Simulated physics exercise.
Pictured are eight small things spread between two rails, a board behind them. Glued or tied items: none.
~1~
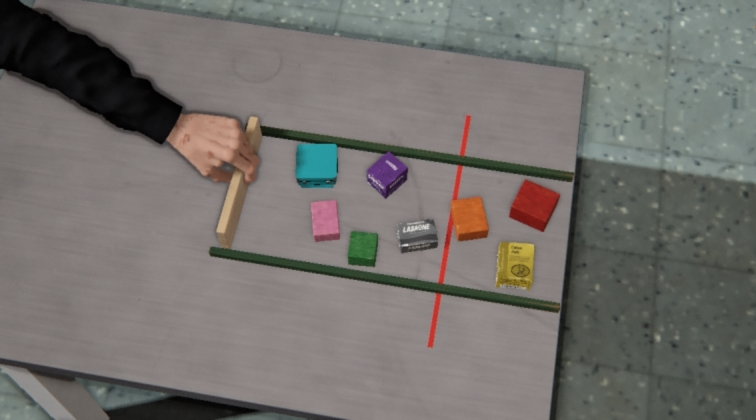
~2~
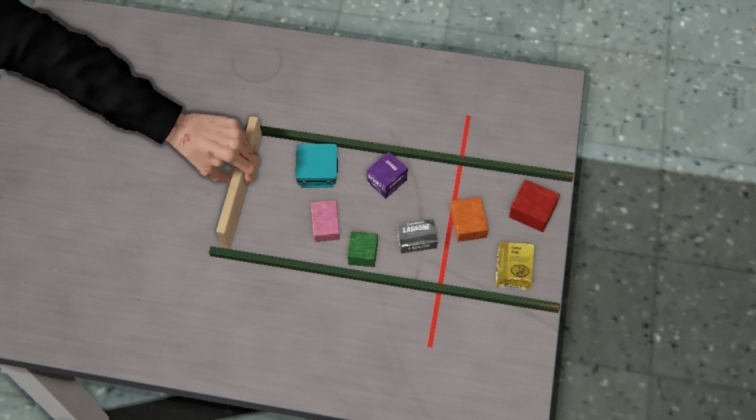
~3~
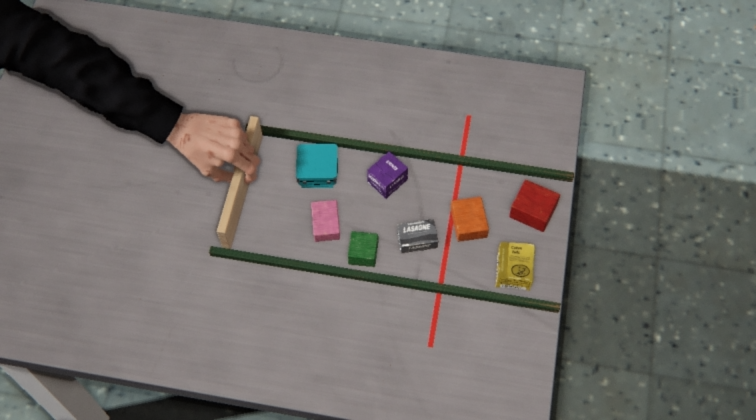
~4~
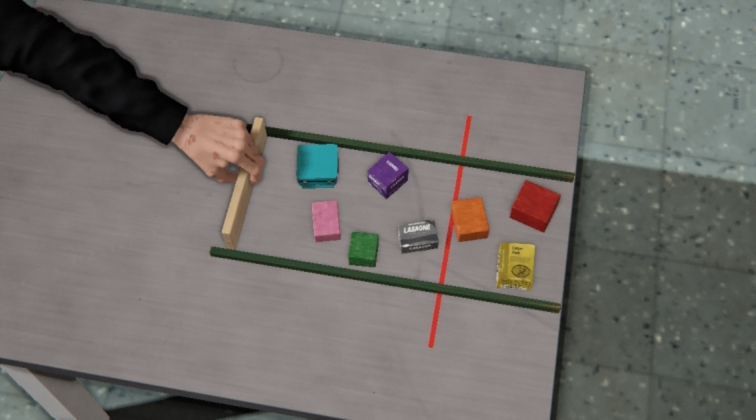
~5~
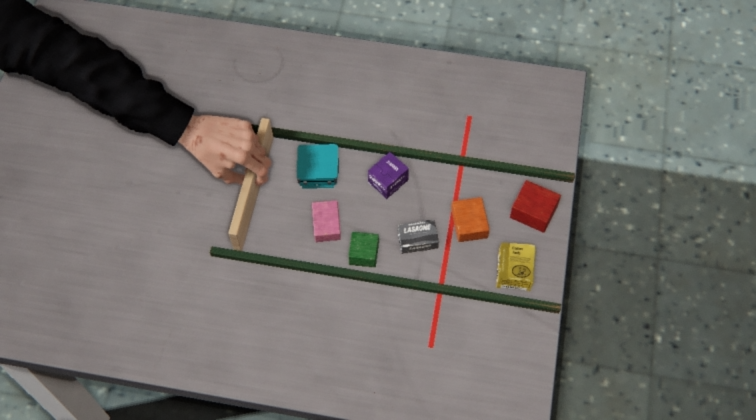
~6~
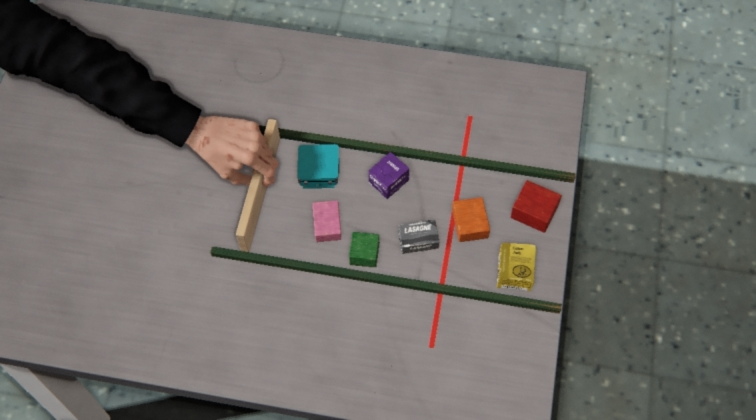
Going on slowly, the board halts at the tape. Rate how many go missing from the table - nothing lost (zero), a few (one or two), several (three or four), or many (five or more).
Nothing lost.
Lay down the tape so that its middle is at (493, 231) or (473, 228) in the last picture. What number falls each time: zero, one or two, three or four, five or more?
First tape: Either one or two; second tape: Zero.
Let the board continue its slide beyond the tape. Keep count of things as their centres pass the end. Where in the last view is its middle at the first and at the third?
The first one at (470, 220), the next at (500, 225).
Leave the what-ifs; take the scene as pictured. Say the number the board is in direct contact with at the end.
2 touch it.
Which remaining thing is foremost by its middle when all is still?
Result: Red block.
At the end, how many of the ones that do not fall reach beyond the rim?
1.
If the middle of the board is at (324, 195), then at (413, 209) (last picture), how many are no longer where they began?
Counting first: 3, next 6.
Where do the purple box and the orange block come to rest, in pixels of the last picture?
In the last picture the purple box sits around (514, 182) and the orange block around (523, 220).
Soon after, none off yet; red block at rest near (536, 206); yellow box at rest near (516, 266); orange block at rest near (471, 220).
After that, none off yet; red block at rest near (538, 206); yellow box at rest near (516, 266); orange block displaced about its own width near (499, 219).
In the end, the number that fall off is zero.
